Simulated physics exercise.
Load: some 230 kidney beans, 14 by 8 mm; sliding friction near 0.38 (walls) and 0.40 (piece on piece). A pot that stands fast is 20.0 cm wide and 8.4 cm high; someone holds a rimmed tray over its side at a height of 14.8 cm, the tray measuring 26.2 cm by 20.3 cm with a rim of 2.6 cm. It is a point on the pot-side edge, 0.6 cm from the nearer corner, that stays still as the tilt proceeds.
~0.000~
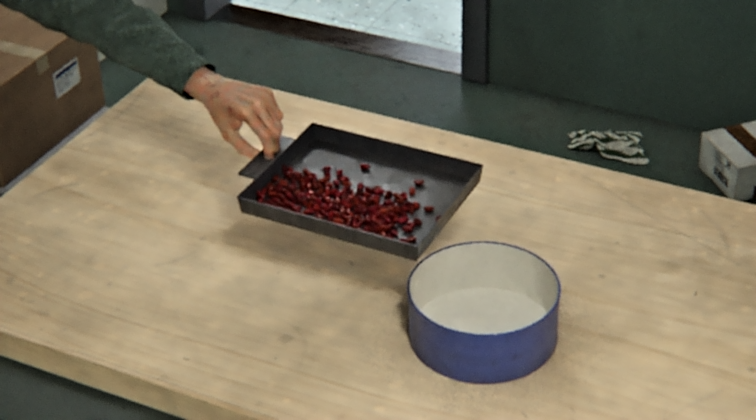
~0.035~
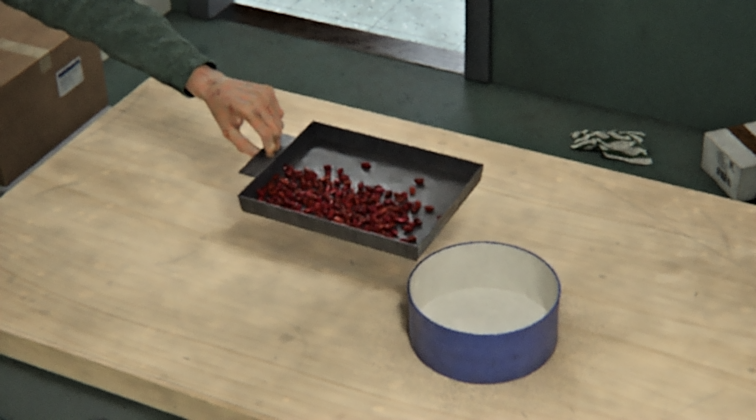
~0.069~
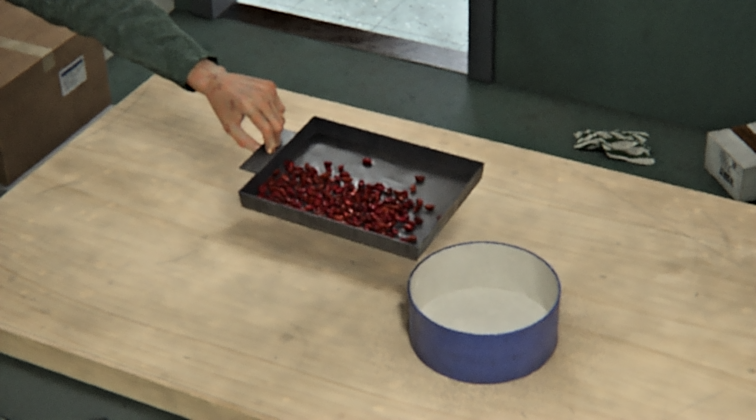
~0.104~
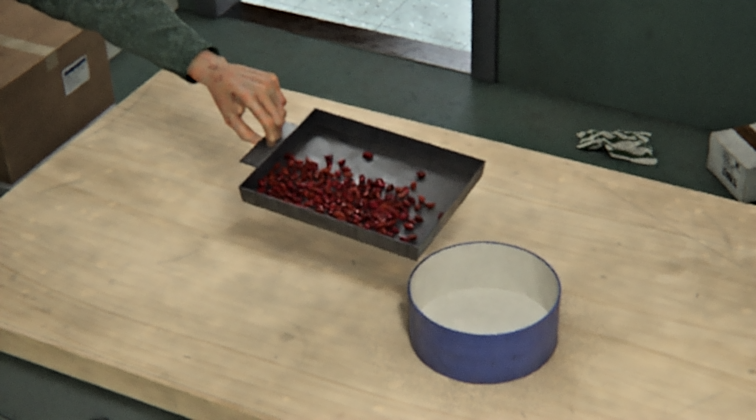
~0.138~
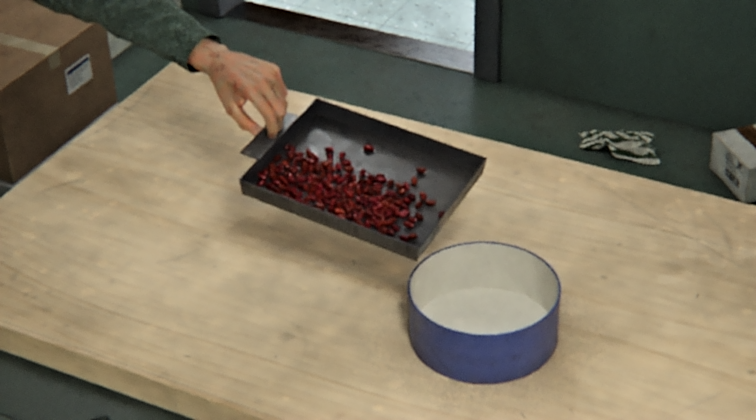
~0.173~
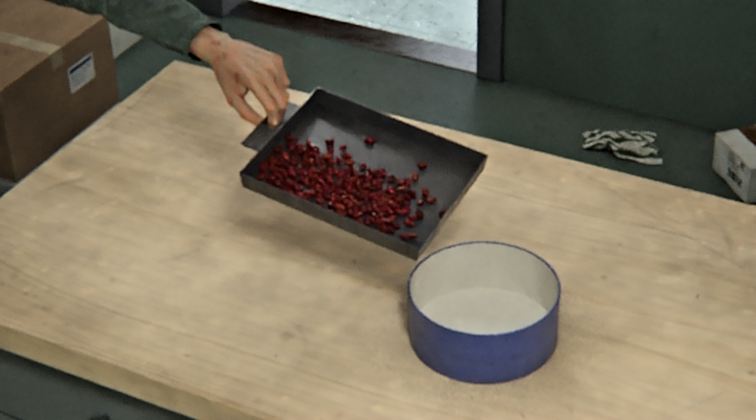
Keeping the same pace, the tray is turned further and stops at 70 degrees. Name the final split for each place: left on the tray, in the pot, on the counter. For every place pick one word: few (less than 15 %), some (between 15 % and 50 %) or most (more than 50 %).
Tray gets some, pot gets some, counter gets some.
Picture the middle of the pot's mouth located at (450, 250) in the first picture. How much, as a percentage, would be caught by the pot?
0 %.
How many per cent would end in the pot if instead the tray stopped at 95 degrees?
70 percent.
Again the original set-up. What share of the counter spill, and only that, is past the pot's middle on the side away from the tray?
Share past the middle: Roughly 60 percent.
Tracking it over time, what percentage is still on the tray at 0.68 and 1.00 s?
100 then 55.
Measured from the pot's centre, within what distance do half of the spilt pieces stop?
I'd say close to 22 centimetres.
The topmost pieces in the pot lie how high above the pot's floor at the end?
Height: Approx. 1.5 cm.
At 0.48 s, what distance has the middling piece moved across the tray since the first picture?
By then it sits near 3 cm from where it began.
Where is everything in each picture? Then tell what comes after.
The first frame shows tray tilt 0 degrees, front corners at (240, 196) and (416, 244); middle of the pieces at (337, 202); pot at (484, 286).
The second frame shows tray tilt 0 degrees, front corners at (241, 195) and (416, 244); middle of the pieces at (337, 201).
The third frame shows tray tilt 2 degrees, front corners at (241, 191) and (417, 245); middle of the pieces at (338, 199).
The fourth frame shows tray tilt 4 degrees, front corners at (242, 186) and (417, 245), lowest corner right front; middle of the pieces at (338, 195).
The fifth frame shows tray tilt 7 degrees, front corners at (242, 179) and (418, 246), lowest corner right front; middle of the pieces at (339, 190).
The sixth frame shows tray tilt 11 degrees, front corners at (243, 172) and (418, 247), lowest corner right front; middle of the pieces at (339, 185); pot at (484, 286). The tray's pace is about 95 degrees a second.
After 0.48 s, tilt 40 degrees; the tray holds 100 %, the pot 0 %.
Then, at 0.68 s, tilt 60 degrees; the tray holds 100 %, the pot 0 %.
After 1.00 s, tilt 70 degrees; the tray holds 55 %, the pot 20 %.
By 2.3 s all is still; tray 35 %, pot 45 %, counter 20 %.
